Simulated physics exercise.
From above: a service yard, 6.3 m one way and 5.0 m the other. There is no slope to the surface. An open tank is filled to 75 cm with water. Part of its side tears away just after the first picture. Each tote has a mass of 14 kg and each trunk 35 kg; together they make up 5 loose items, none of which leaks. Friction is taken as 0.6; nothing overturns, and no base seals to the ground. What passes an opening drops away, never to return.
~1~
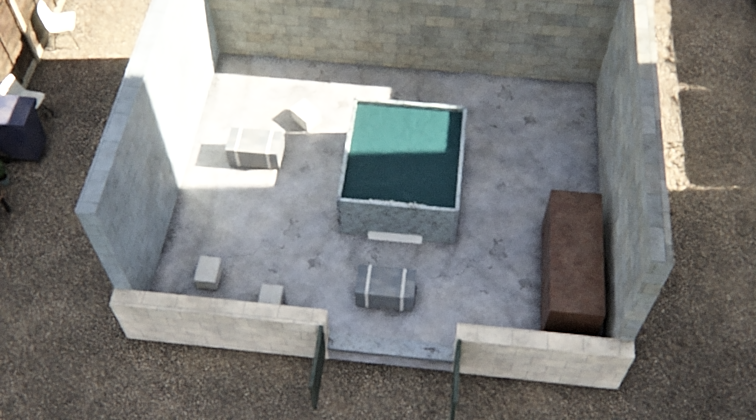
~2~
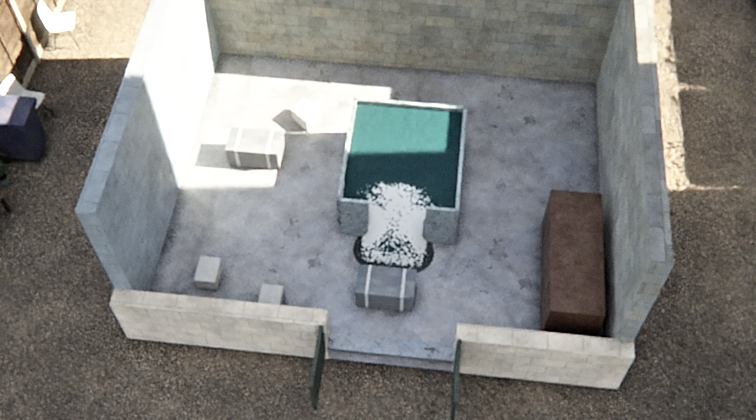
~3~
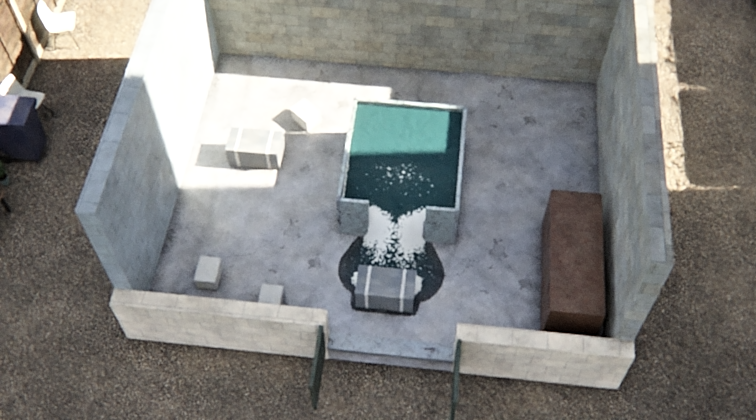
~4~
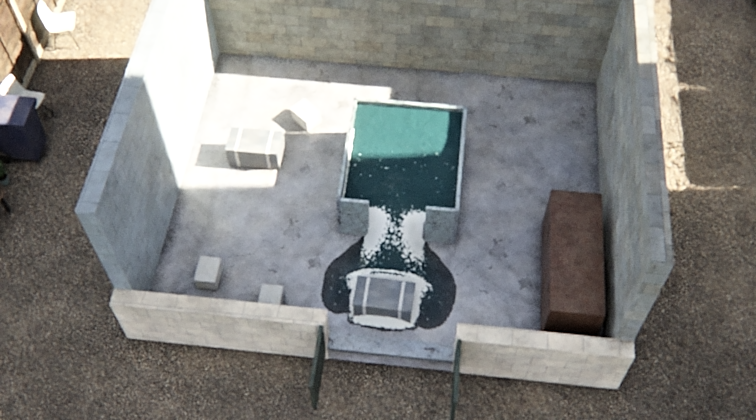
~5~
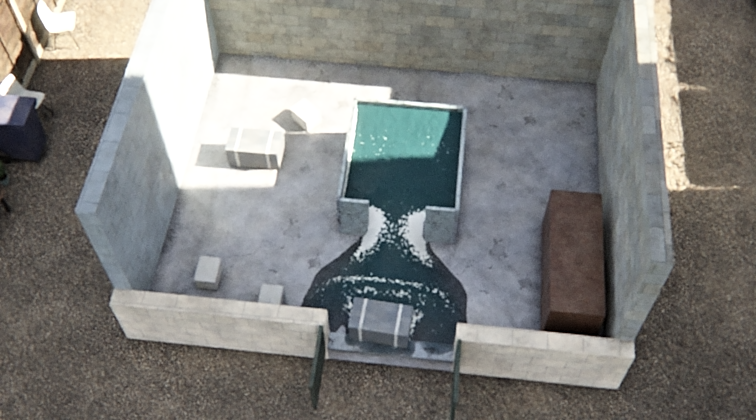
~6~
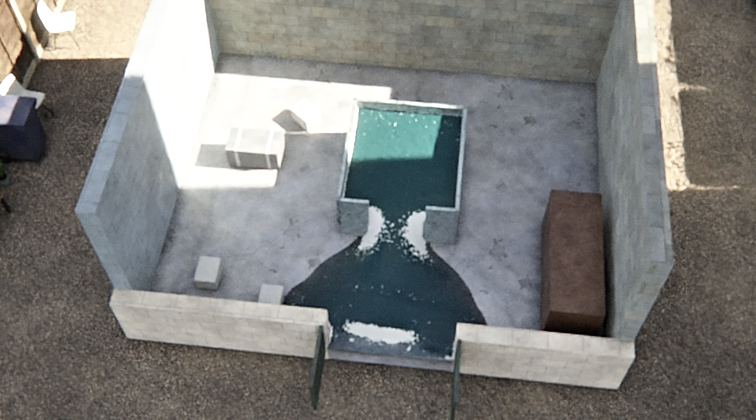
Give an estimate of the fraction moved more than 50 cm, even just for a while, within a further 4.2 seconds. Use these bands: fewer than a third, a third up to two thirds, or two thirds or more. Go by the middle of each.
It falls in a third up to two thirds.
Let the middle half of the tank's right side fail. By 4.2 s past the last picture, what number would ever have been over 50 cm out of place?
0.
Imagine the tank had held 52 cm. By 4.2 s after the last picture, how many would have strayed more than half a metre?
In that case the number is 2.
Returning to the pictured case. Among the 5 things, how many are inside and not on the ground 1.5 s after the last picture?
The count is 0.
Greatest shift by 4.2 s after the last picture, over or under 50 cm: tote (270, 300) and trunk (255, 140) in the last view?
Taking them in turn: The first is above the mark and the second is below the mark.
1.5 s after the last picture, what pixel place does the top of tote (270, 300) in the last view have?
Near (233, 262).
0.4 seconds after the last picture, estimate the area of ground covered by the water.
At that time the wet patch spans about 8.0 m2.
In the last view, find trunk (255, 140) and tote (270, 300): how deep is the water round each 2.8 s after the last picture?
About 1 and 5 cm.
Then, 0.4 s after the last picture 1 of 5 are over 50 cm from their spots; 0 afloat.
Then, 1.5 s after the last picture 2 of 5 are over 50 cm from their spots; 0 afloat.
Then, 2.8 s after the last picture 2 of 5 are over 50 cm from their spots; 0 afloat.
Then, 4.2 s after the last picture 2 of 5 are over 50 cm from their spots, and 2 have been at some point; 0 afloat.
